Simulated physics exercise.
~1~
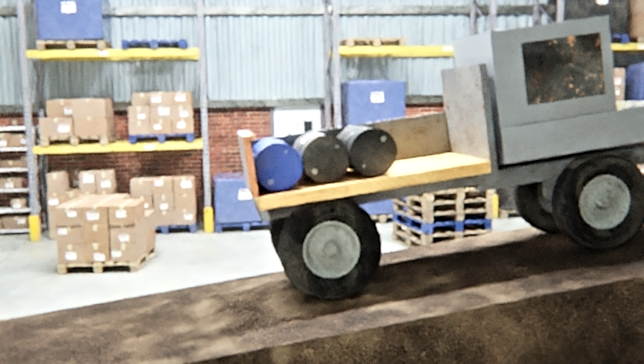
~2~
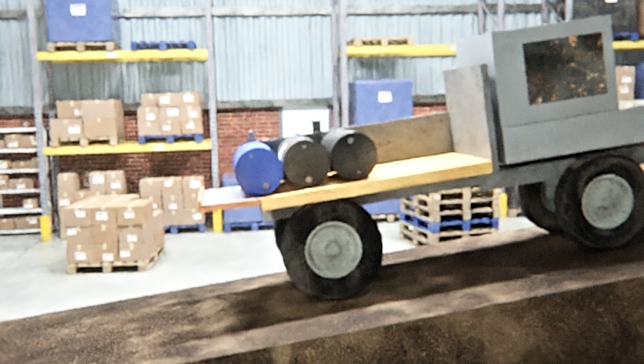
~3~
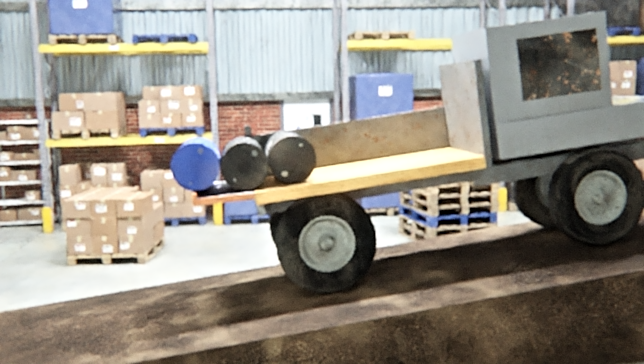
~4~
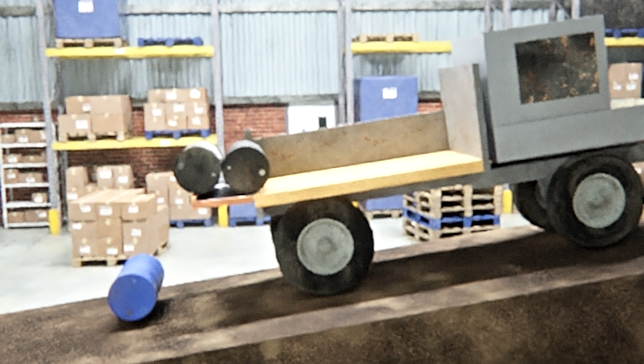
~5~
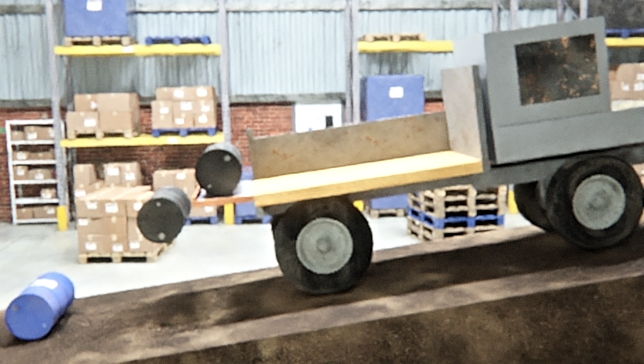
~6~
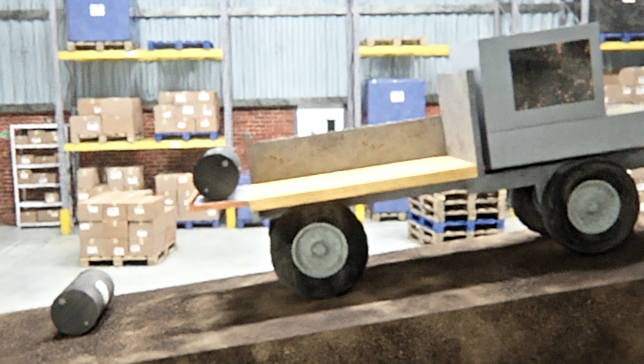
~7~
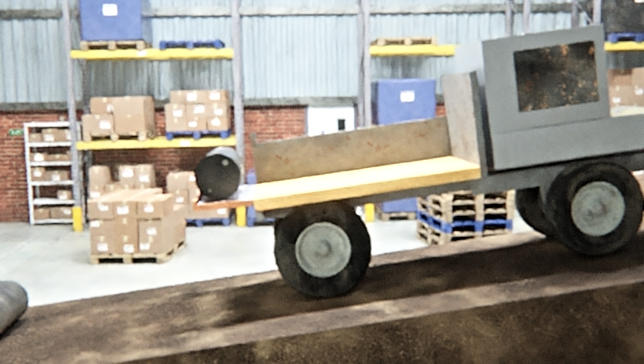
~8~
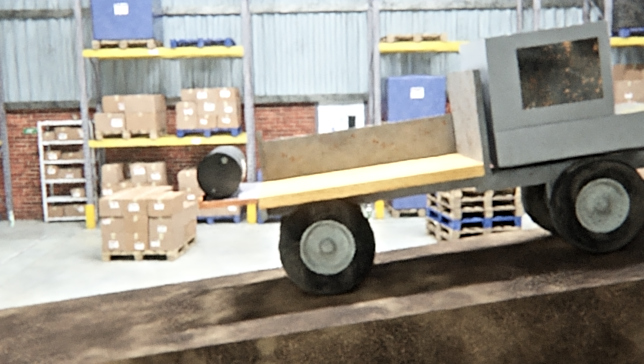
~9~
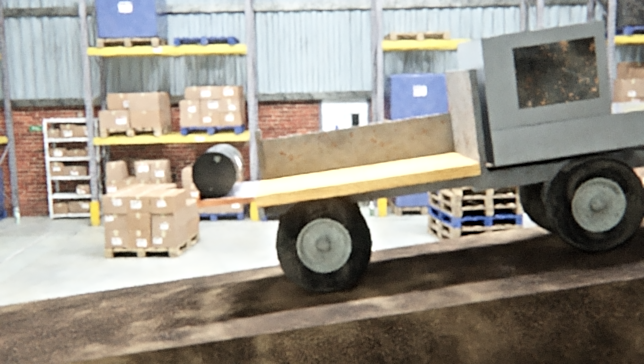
A grey flatbed truck with a wooden bed stands nose-up to the right on a brown slope in a warehouse, seen from its open side, with racks of boxes and pallets behind. One blue drum and two black ones lie together near the rear of the bed on the left. The tailgate swings down, and the drums roll left onto it. The blue drum drops off first and rolls down the slope out of view. One black drum falls after it and rolls away left too. The last black drum stays resting at the lowered gate's outer edge.
